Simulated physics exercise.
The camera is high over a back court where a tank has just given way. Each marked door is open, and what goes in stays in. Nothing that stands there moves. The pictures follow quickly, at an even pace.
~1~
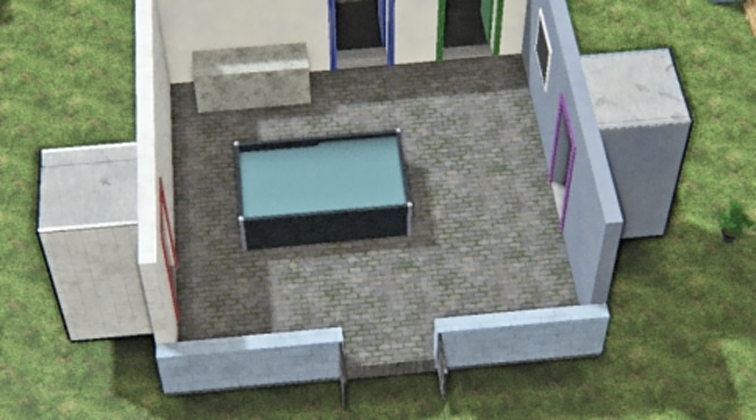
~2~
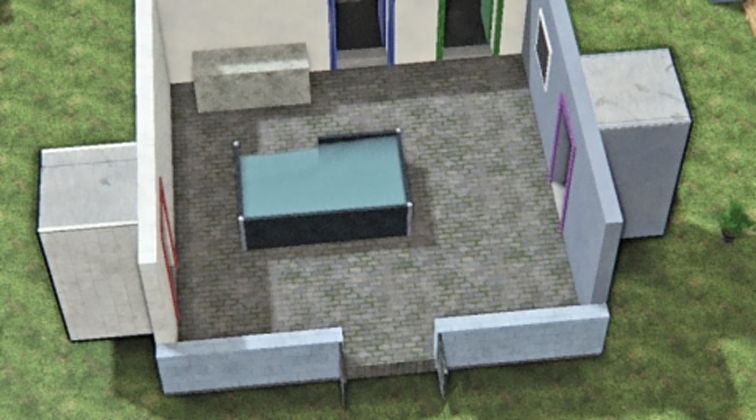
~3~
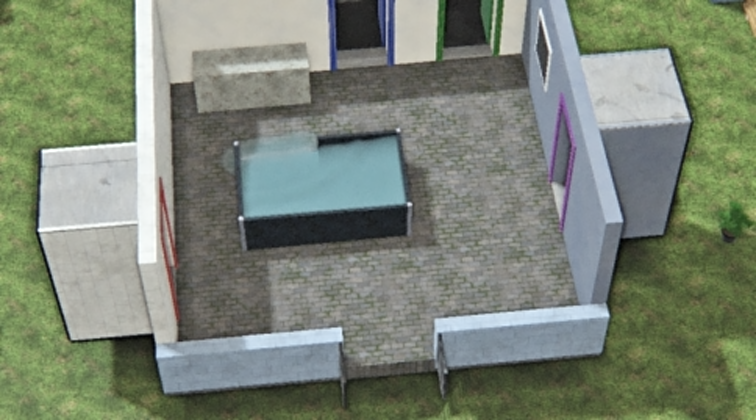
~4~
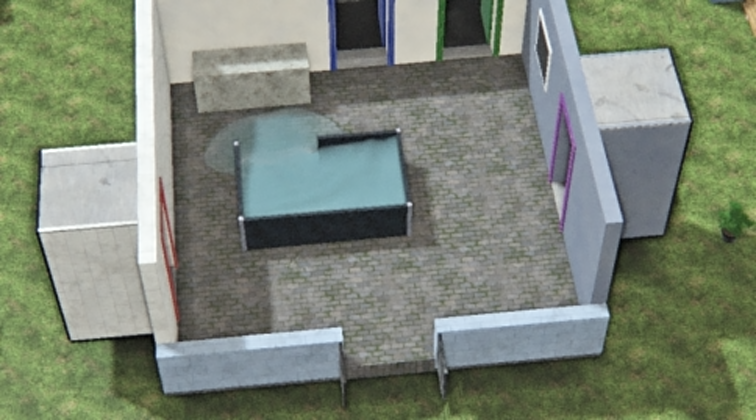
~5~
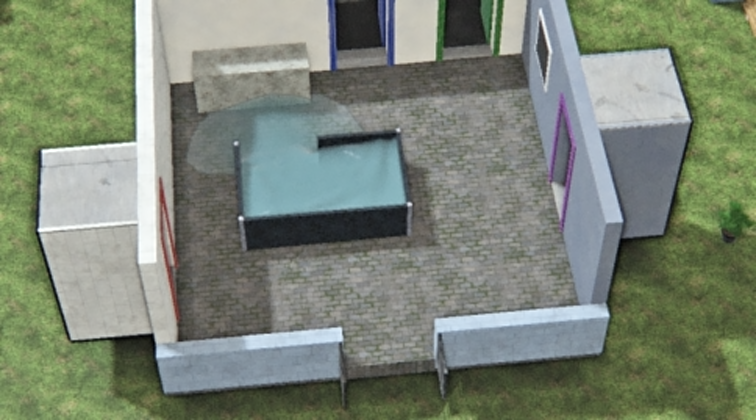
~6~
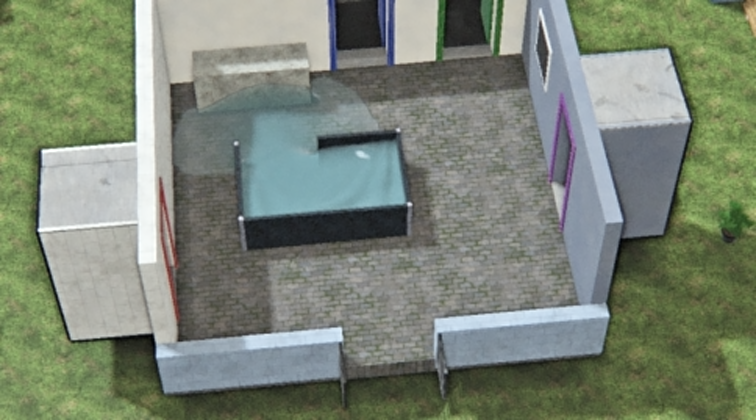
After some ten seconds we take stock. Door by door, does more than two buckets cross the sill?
In the end: The red door admits no more than that; the blue door admits no more than that; the purple door admits no more than that; the green door lets in a lot.
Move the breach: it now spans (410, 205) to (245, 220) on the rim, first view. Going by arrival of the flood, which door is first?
That is the red one.
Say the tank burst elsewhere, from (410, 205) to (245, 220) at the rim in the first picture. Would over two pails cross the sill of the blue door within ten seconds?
My reading: The blue door lets less in.
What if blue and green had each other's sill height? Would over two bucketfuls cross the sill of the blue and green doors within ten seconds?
In short: Blue takes more, green lets less in.
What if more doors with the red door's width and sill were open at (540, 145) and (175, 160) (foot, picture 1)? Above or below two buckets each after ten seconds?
As listed: Lets less in, passes that mark.
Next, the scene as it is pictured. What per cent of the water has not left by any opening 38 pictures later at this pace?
Some 98 per cent.
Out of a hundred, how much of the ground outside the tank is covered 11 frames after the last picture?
Near 35 in a hundred.
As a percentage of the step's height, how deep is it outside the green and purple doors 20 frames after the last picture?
Near 150 and 20 in a hundred.
A moment on, water covers 15 % of the floor; the red door not reached, the blue door wet at the sill, nothing in, the purple door not reached, the green door not reached.
Next, water covers 35 % of the floor; the red door not reached, the blue door wet at the sill, nothing in, the purple door not reached, the green door wet at the sill, nothing in.
Then, water covers 60 % of the floor; the red door wet at the sill, nothing in, the blue door wet at the sill, nothing in, the purple door not reached, the green door under two buckets in.
Later, water covers 90 % of the floor; the red door wet at the sill, nothing in, the blue door wet at the sill, nothing in, the purple door wet at the sill, nothing in, the green door over two buckets in.
In the end, water covers 95 % of the floor; the red door under two buckets in, the blue door wet at the sill, nothing in, the purple door wet at the sill, nothing in, the green door far over two buckets in.
